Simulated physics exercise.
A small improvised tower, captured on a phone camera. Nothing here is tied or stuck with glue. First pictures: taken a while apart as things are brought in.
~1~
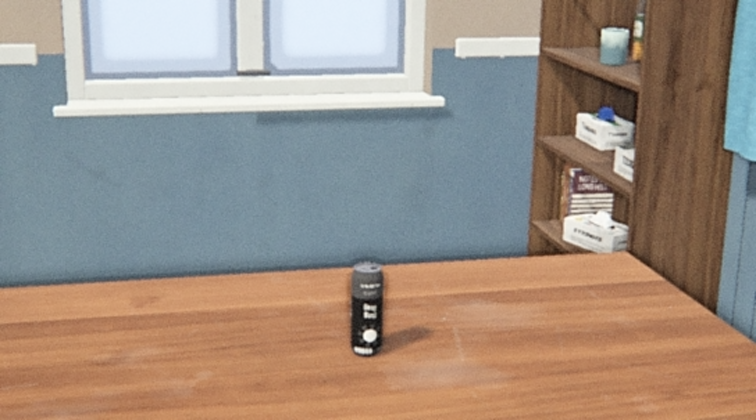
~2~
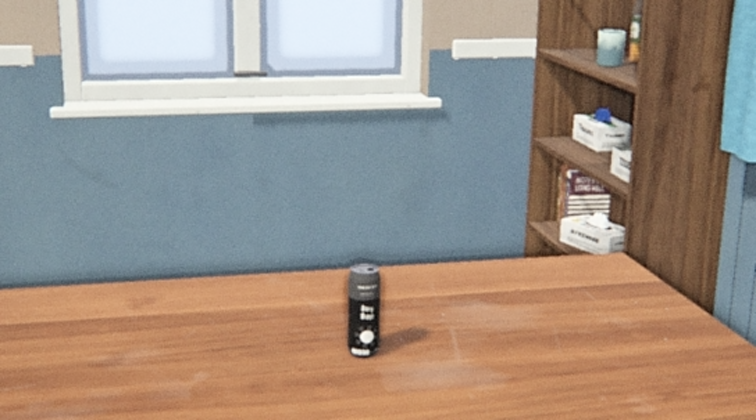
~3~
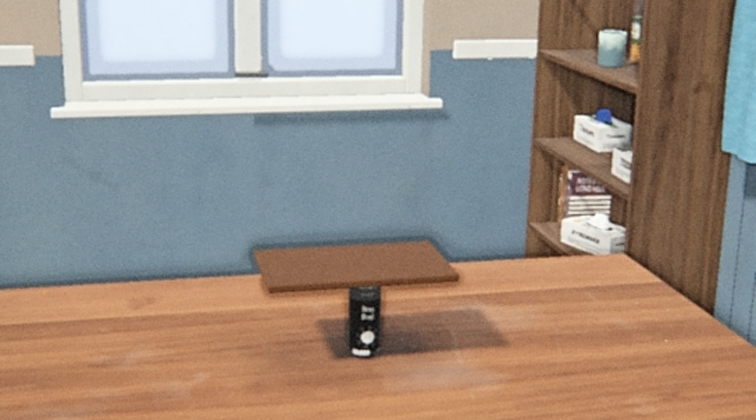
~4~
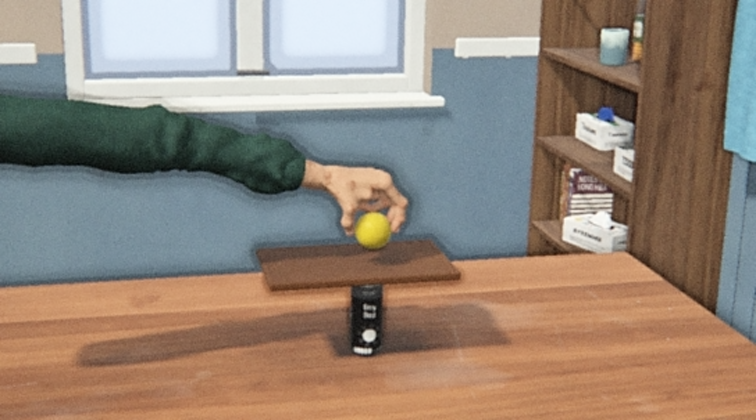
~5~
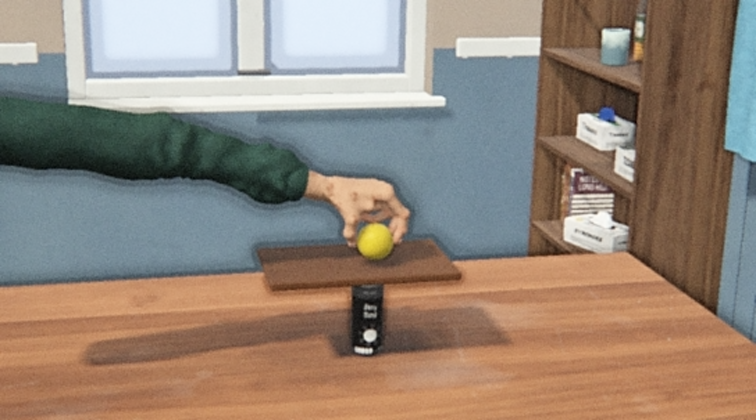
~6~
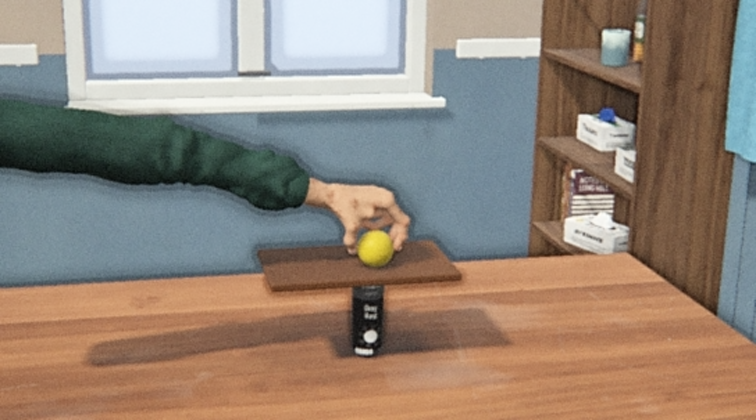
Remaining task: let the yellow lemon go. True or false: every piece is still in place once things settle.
True.
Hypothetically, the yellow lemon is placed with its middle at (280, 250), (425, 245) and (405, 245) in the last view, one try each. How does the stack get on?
The first time it collapses, the second time it stays standing, and the third time it stays standing.
Then, 0.50 s past the last view, nothing moves.
Then, 1.10 s past the last view, yellow lemon resting near (375, 250).
Finally, all 3 still in place. Final places as the last picture's camera would see them, yellow lemon near (375, 250). The stack holds.
